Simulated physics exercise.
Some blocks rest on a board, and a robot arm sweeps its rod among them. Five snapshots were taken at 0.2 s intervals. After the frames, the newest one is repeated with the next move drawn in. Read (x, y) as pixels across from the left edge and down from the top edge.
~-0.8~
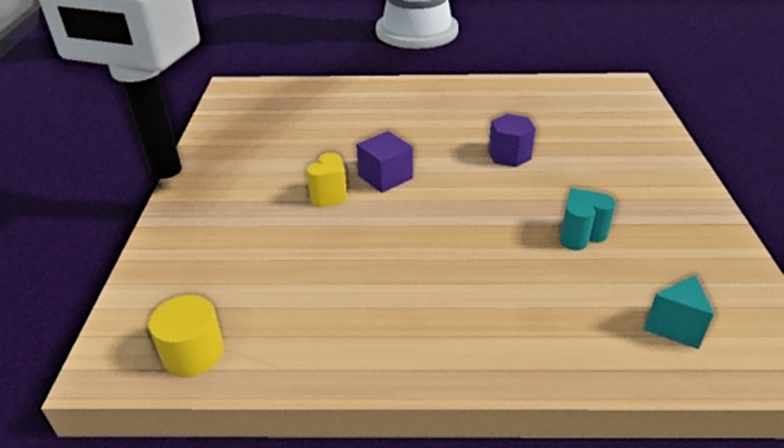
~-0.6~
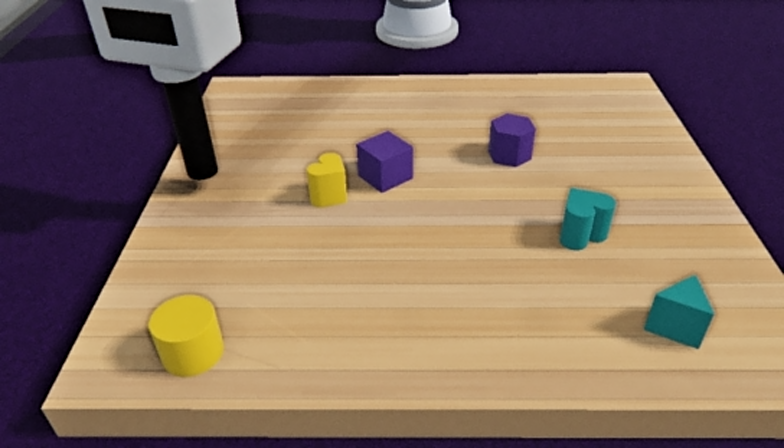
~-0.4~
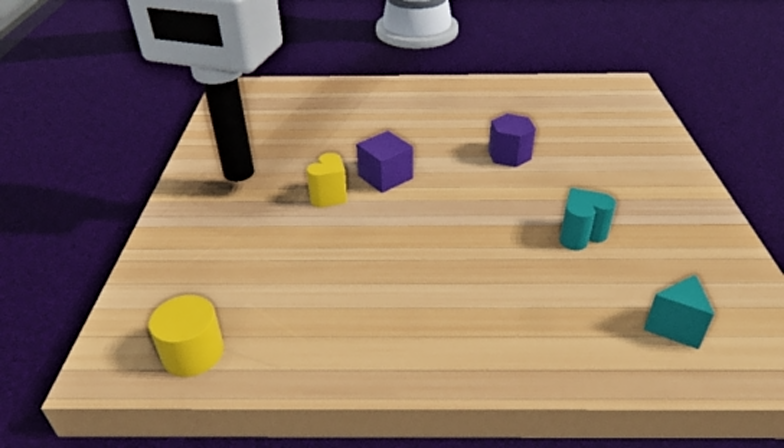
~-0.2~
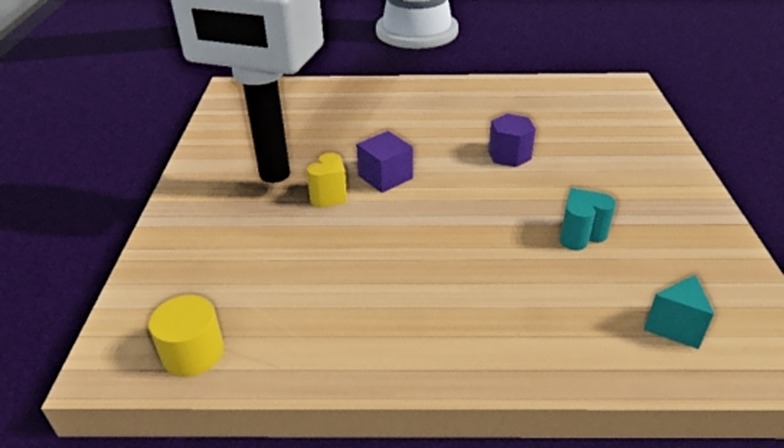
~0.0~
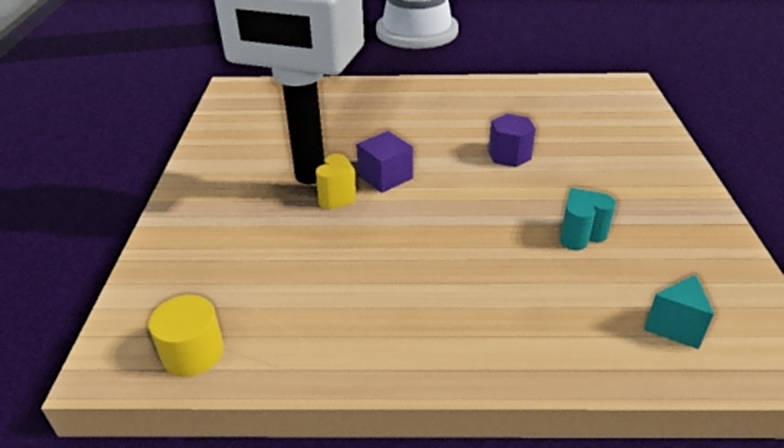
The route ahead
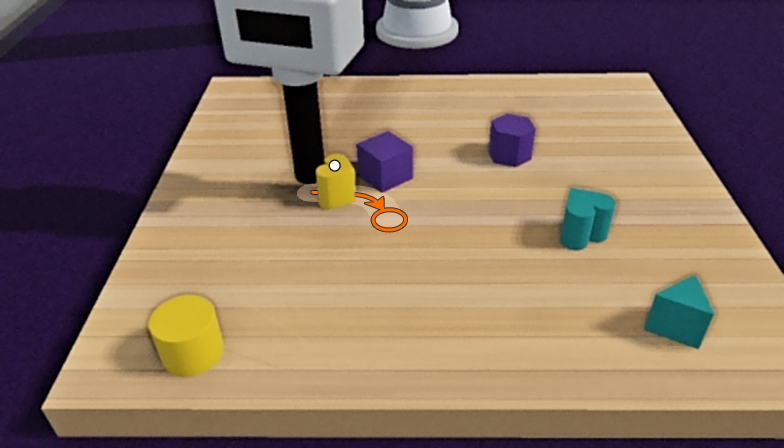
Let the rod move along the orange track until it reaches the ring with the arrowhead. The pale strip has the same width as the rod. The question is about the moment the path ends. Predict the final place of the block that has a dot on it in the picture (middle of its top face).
My estimate: (419, 188).
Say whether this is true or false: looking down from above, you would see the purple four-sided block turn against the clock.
Answer: True.
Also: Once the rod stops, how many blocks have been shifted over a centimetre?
It shifts a single block.
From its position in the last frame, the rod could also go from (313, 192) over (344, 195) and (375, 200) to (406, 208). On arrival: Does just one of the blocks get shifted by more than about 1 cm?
Answer: Yes.
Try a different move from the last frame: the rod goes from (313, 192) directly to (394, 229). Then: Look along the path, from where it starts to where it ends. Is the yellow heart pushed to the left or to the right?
So, looking from the first point of the path to the last, the yellow heart moves leftwards.
The line goes from (313, 192) over (345, 194) and (375, 201) to (389, 220); the dot is on the yellow heart.
What follows on the original path. One third of the way, rod at (345, 178); yellow heart at (369, 169).
Two thirds of the way, rod at (375, 185); yellow heart at (400, 177); purple four-sided block at (390, 145), turned 20° anticlockwise.
At the end, rod at (389, 203); yellow heart at (419, 188), turned 15° anticlockwise; purple four-sided block at (390, 145), turned 20° anticlockwise.
